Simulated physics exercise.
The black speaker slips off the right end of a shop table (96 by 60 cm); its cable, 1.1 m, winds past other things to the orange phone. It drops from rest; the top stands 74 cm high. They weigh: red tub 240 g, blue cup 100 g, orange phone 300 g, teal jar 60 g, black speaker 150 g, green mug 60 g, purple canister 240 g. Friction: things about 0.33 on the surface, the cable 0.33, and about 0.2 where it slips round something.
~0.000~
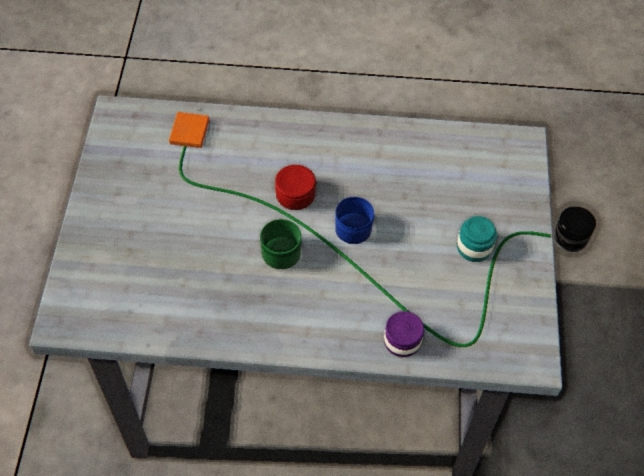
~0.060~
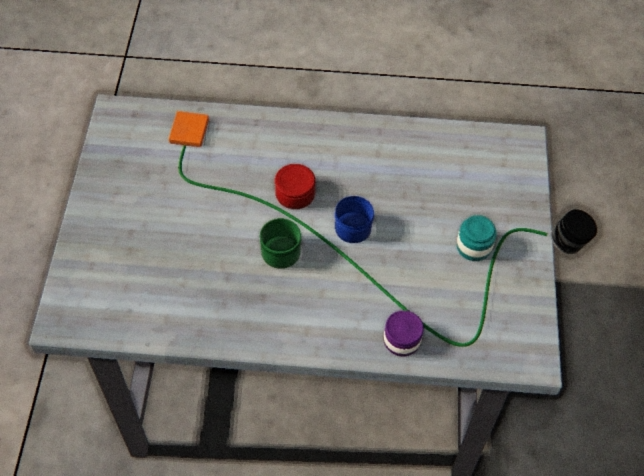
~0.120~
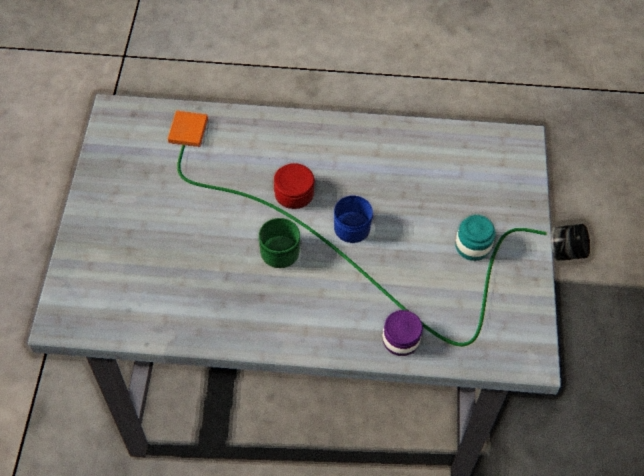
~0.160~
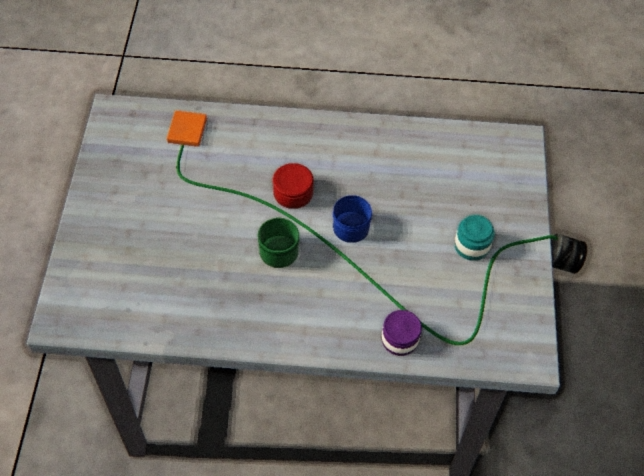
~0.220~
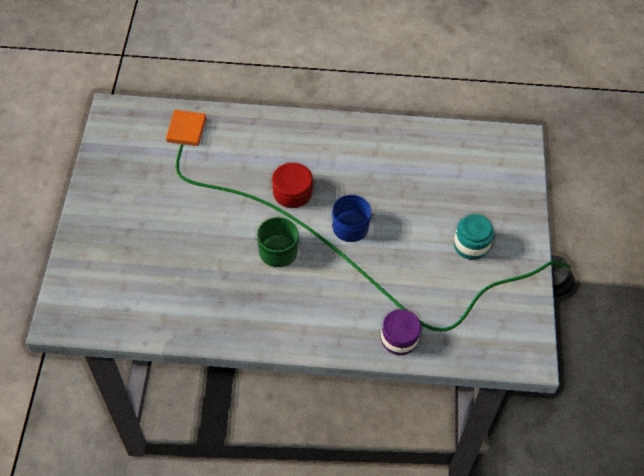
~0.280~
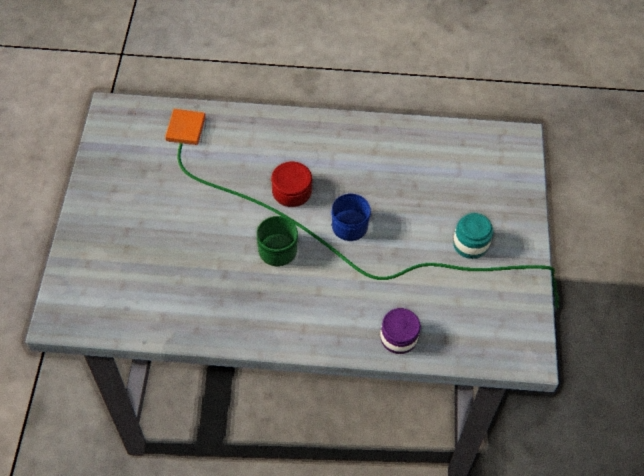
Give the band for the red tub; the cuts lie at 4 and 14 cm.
Verdict: The red tub stays in the low band.
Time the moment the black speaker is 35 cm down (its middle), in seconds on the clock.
That is: 0.34 s.
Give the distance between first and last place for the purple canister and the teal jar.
Purple canister 0 cm, teal jar 4 cm.
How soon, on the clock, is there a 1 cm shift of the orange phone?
Orange phone 0.38 s.
After 0.5 s, the cable's tail end at (221, 150); black speaker over the edge, blue cup 6 cm off its start, orange phone 5 cm off its start.
After 0.7 s, the cable's tail end at (227, 157); red tub 1 cm off its start, black speaker over the edge, orange phone 8 cm off its start.
After 1.0 s, the cable's tail end at (228, 158); red tub 1 cm off its start at (295, 174), black speaker over the edge, orange phone 8 cm off its start at (213, 142).
After 1.2 s, the cable's tail end at (228, 158); red tub 1 cm off its start, orange phone 8 cm off its start, blue cup 6 cm off its start.
After 2.4 s, the cable's tail end at (232, 161); red tub 1 cm off its start at (296, 173), orange phone 9 cm off its start at (217, 145), blue cup 6 cm off its start at (364, 187), black speaker over the edge.
